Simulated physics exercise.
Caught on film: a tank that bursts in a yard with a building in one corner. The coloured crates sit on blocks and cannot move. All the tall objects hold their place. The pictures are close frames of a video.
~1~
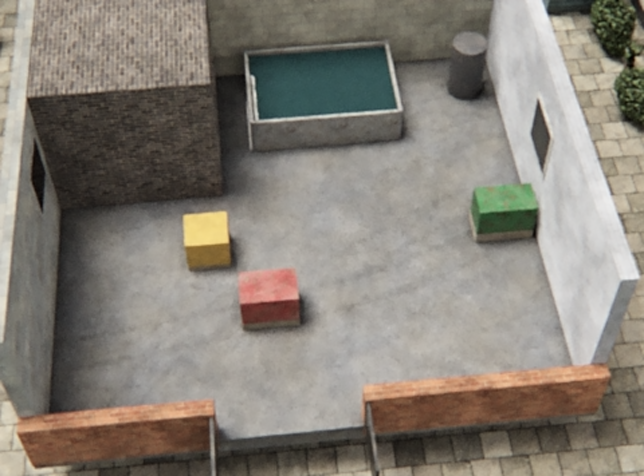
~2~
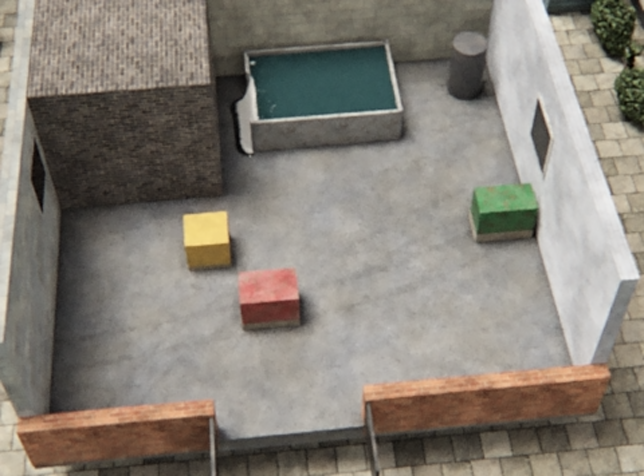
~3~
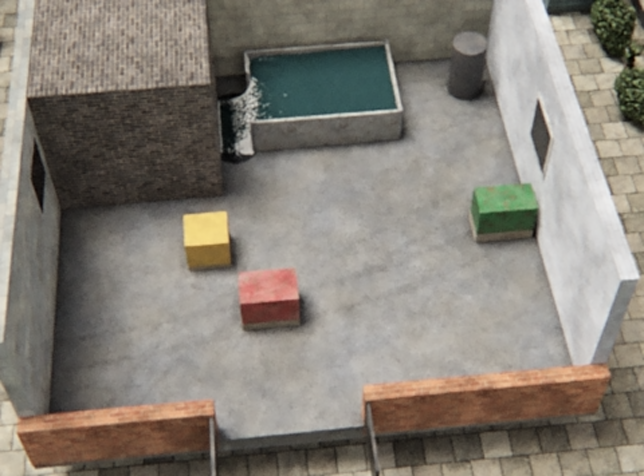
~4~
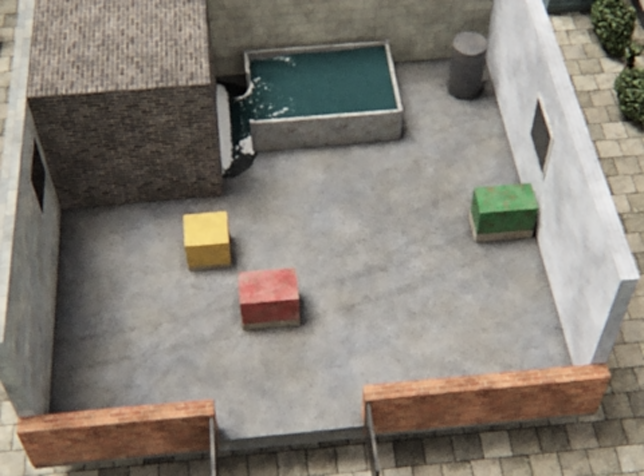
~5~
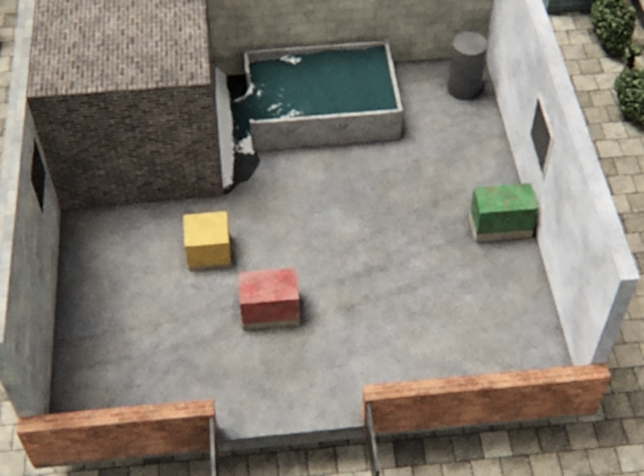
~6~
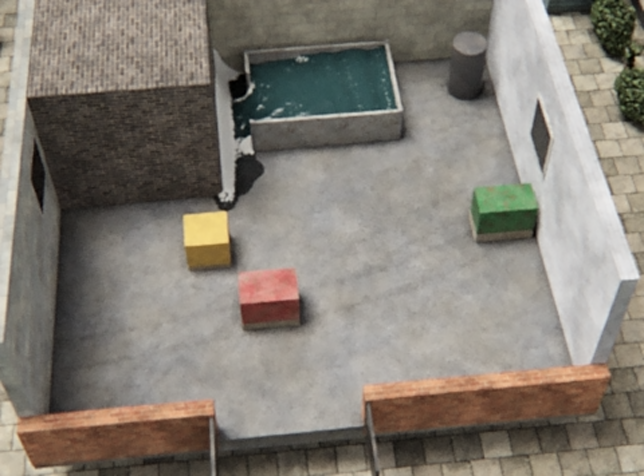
The video shows a walled yard with a brick building, colored blocks and a water tank, whose left side bursts open, letting water pour through the gap, reach the building and spread forward along its wall toward the viewer.
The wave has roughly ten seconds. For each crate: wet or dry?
The red crate gets wet; the green crate stays dry; the yellow crate gets wet.
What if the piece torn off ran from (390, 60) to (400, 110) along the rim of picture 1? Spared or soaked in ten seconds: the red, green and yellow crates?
My reading: Red crate escapes it, green crate is soaked, yellow crate is wetted.
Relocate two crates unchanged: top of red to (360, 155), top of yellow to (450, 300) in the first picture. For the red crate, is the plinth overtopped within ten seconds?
Then: The red crate keeps dry.
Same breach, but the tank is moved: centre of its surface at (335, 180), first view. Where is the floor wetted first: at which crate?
I say the crate marked yellow.
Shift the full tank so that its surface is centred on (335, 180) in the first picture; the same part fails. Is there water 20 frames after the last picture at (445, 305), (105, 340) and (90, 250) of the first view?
One after the other: Awash, under water, awash.
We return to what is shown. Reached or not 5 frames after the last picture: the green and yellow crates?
One by one: Green crate not yet, yellow crate reached.
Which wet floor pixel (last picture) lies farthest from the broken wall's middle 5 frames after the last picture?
I would point to (250, 280).
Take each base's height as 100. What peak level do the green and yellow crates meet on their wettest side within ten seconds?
In turn 50 and 170 per cent.
A moment on, water covers 10 % of the floor; the red crate not reached, the green crate not reached, the yellow crate water round its plinth.
Next, water covers 25 % of the floor; the red crate water round its plinth, the green crate not reached, the yellow crate water round its plinth.
Then, water covers 45 % of the floor; the red crate water round its plinth, the green crate not reached, the yellow crate water round its plinth.
Later, water covers 70 % of the floor; the red crate water round its plinth, the green crate water round its plinth, the yellow crate water round its plinth.
In the end, water covers 90 % of the floor; the red crate was topped, the green crate stayed above the water, the yellow crate was topped.
